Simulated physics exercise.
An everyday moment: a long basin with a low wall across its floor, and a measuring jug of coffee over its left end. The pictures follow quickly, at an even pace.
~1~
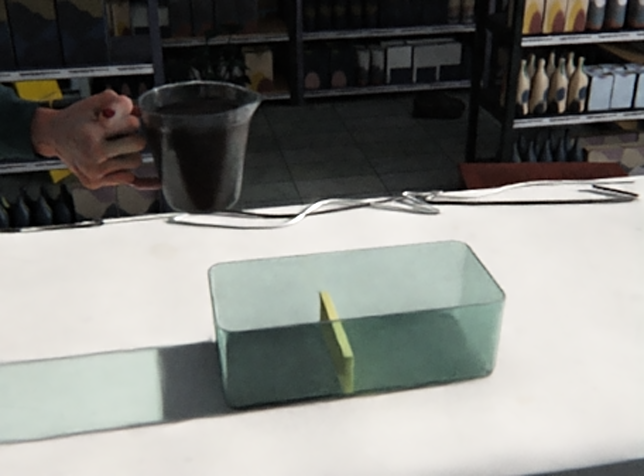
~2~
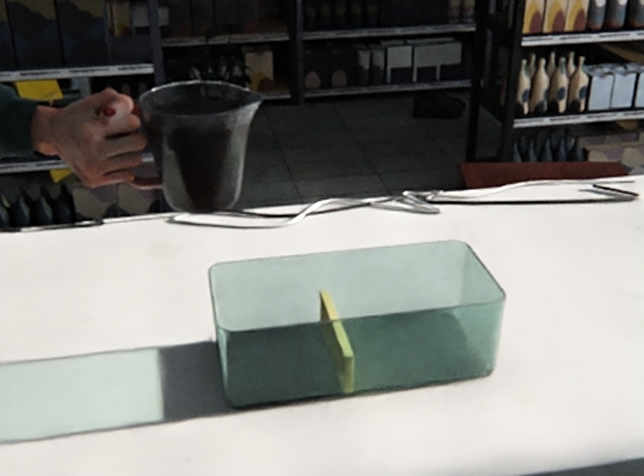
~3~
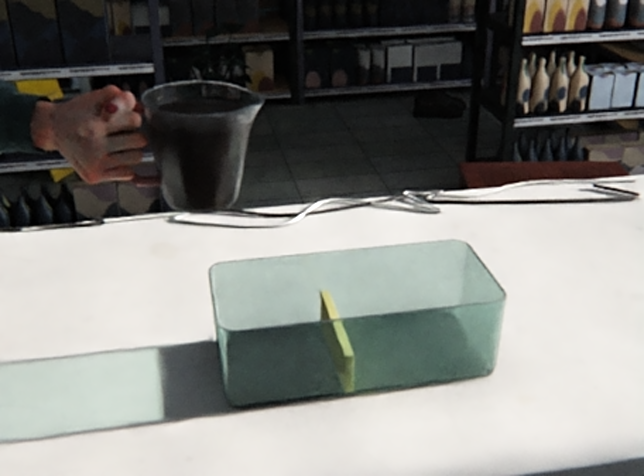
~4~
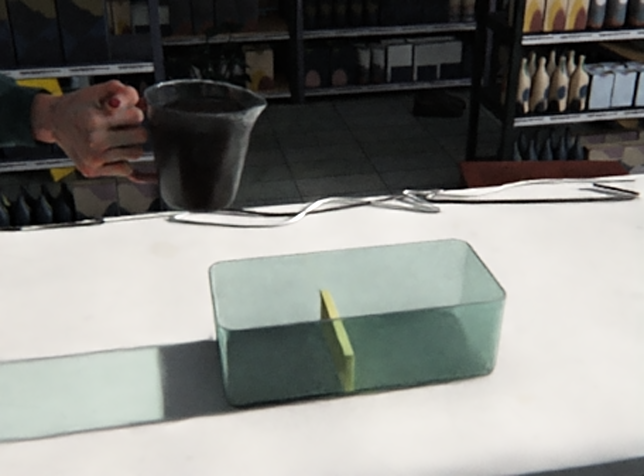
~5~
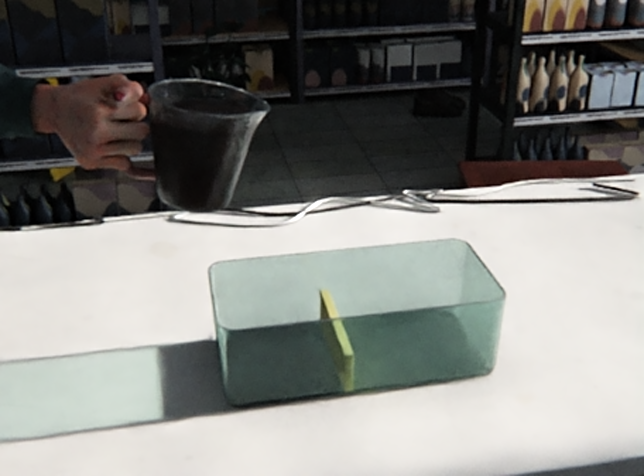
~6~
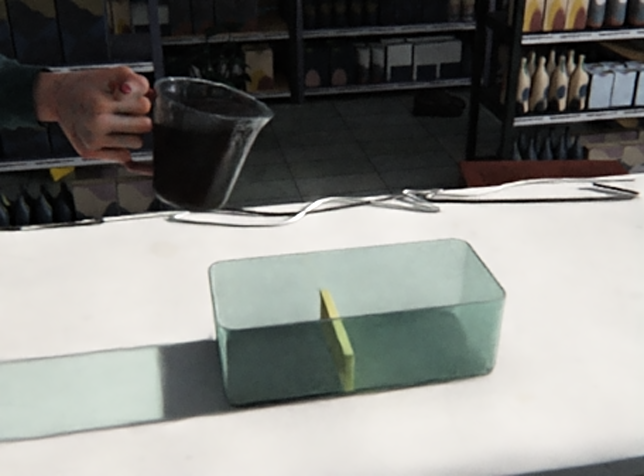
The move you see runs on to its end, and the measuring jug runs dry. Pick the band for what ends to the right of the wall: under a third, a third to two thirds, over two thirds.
In the end between a third and two thirds is right of the wall.
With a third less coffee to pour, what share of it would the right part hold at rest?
Some 15 per cent.
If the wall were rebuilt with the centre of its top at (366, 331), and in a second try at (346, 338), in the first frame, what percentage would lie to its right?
Roughly 10 per cent, and 35 per cent.
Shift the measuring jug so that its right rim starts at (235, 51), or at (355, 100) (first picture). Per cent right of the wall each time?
Roughly 25 per cent, and 95 per cent.
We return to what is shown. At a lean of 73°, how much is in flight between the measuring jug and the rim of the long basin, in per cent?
About 25 per cent.
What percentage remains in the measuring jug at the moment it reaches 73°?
About 65 per cent.
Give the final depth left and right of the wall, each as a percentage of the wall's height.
The left part 30 per cent, the right part 20.
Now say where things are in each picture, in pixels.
Tilt 0°; pouring edge (261, 96); surface from (145, 116) to (248, 110); the long basin's rim runs from (213, 298) to (485, 270); the wall's top is at (335, 323), in the first picture.
Tilt 1°; pouring edge (262, 97); surface from (145, 116) to (249, 110), in the second picture.
Tilt 3°; pouring edge (264, 98); surface from (147, 115) to (250, 110), in the third picture.
Tilt 6°; pouring edge (267, 101); surface from (150, 113) to (253, 110), in the fourth picture.
Tilt 10°; pouring edge (270, 106); surface from (153, 115) to (257, 110), in the fifth picture.
Tilt 16°; pouring edge (274, 112); surface from (156, 116) to (265, 110), in the sixth picture.
A moment on, the tilt is 73° and 65 per cent is still to pour, 2 is left of the wall and 7 right of it.
Next, the tilt is 107° and 9 per cent is still to pour, 27 is left of the wall and 44 right of it.
Then the tilt is 112° and 0 per cent is still to pour, 51 is left of the wall and 46 right of it.
Later the tilt is 112° and 0 per cent is still to pour, 52 is left of the wall and 46 right of it.
In the end 52 per cent lies left of the wall, 46 right of it and 2 outside.
